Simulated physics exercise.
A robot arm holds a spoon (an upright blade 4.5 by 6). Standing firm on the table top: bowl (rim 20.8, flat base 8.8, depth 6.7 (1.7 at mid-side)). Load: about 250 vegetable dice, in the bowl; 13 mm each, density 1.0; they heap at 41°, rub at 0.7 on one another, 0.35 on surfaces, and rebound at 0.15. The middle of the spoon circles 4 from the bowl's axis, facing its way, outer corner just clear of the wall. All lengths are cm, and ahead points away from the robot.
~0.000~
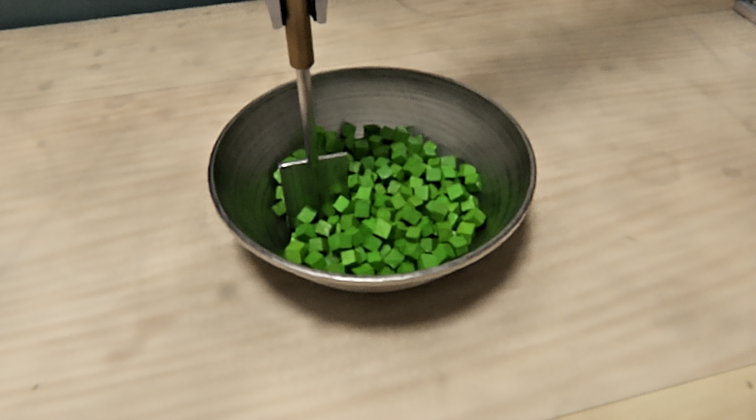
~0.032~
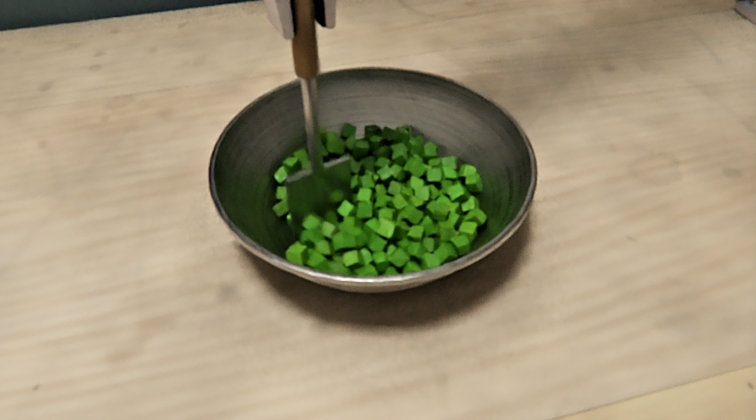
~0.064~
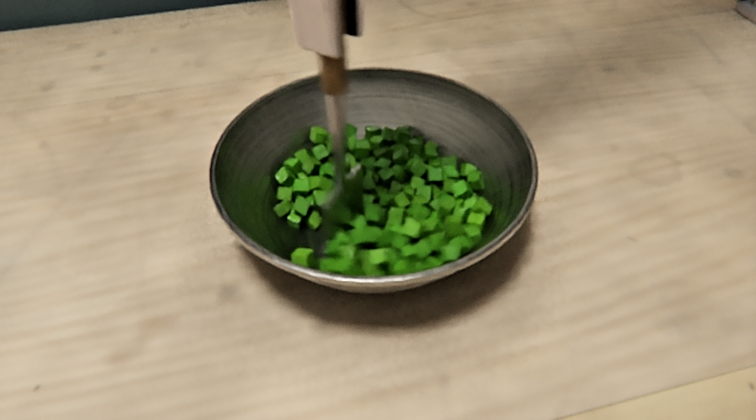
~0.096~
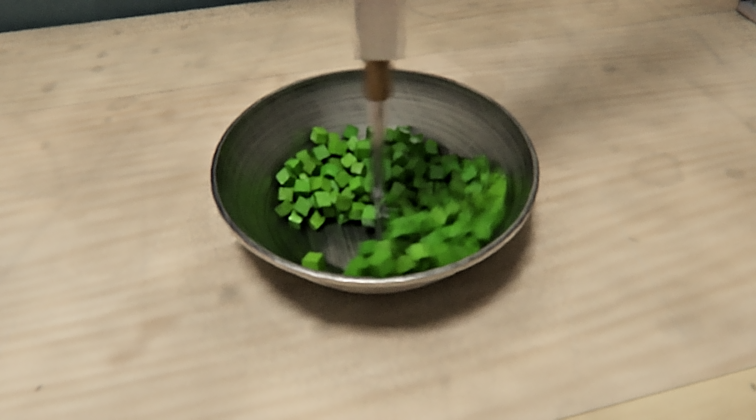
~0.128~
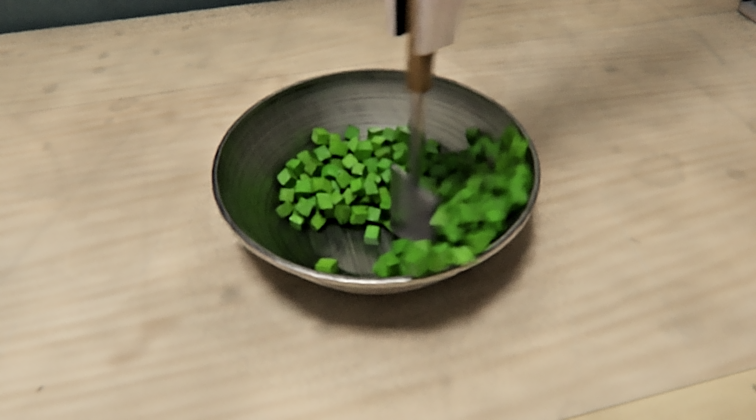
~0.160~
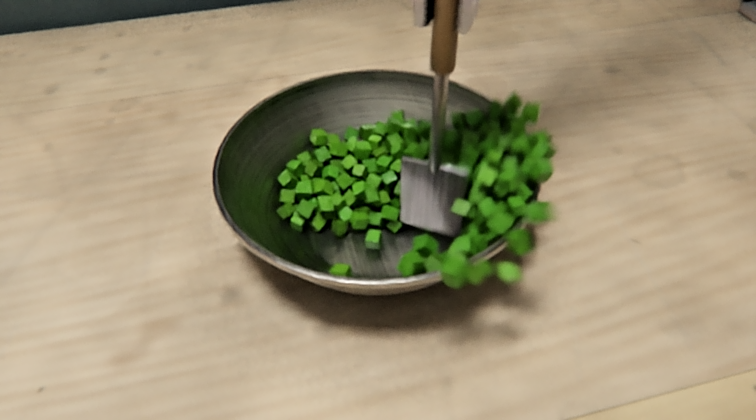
At first, a robot arm holds a flat-bladed tool upright on the left side of a metal bowl of green cubes. The blade then sweeps along the near side toward the right, pushing cubes ahead and baring some of the bowl's bottom, until they crowd up over the right rim.
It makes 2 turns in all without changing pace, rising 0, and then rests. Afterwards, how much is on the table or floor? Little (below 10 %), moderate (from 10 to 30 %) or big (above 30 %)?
Answer: Big; above 30 % of the vegetable dice finish on the table or floor.
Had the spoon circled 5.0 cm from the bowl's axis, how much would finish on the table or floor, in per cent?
Then about 60 per cent.
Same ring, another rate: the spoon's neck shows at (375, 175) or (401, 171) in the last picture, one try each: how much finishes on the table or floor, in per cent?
About 20 and 15 per cent.
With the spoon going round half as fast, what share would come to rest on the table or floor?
In that case some 15 per cent.
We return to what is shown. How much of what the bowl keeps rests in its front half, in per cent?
Roughly 55 per cent.
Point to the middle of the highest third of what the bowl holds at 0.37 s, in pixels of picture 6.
Around (276, 188).
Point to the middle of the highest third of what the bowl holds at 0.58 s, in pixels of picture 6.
At about (457, 139).
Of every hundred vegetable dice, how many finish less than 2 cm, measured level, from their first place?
Roughly 5 per cent.
After 0.37 s, 7° round, highest piece 10 above the table; 171 in the bowl, 38 on the table or floor, 37 in flight or on the tool.
After 0.58 s, 229° round, highest piece 8 above the table; 156 in the bowl, 87 on the table or floor, 3 in flight or on the tool.
After 0.89 s, 0° round, highest piece 8 above the table; 150 in the bowl, 96 on the table or floor.
After 1.59 s, 0° round, highest piece 8 above the table; 150 in the bowl, 96 on the table or floor.
In the end, 150 in the bowl, 96 on the table or floor. That is 39 % on the table or floor.
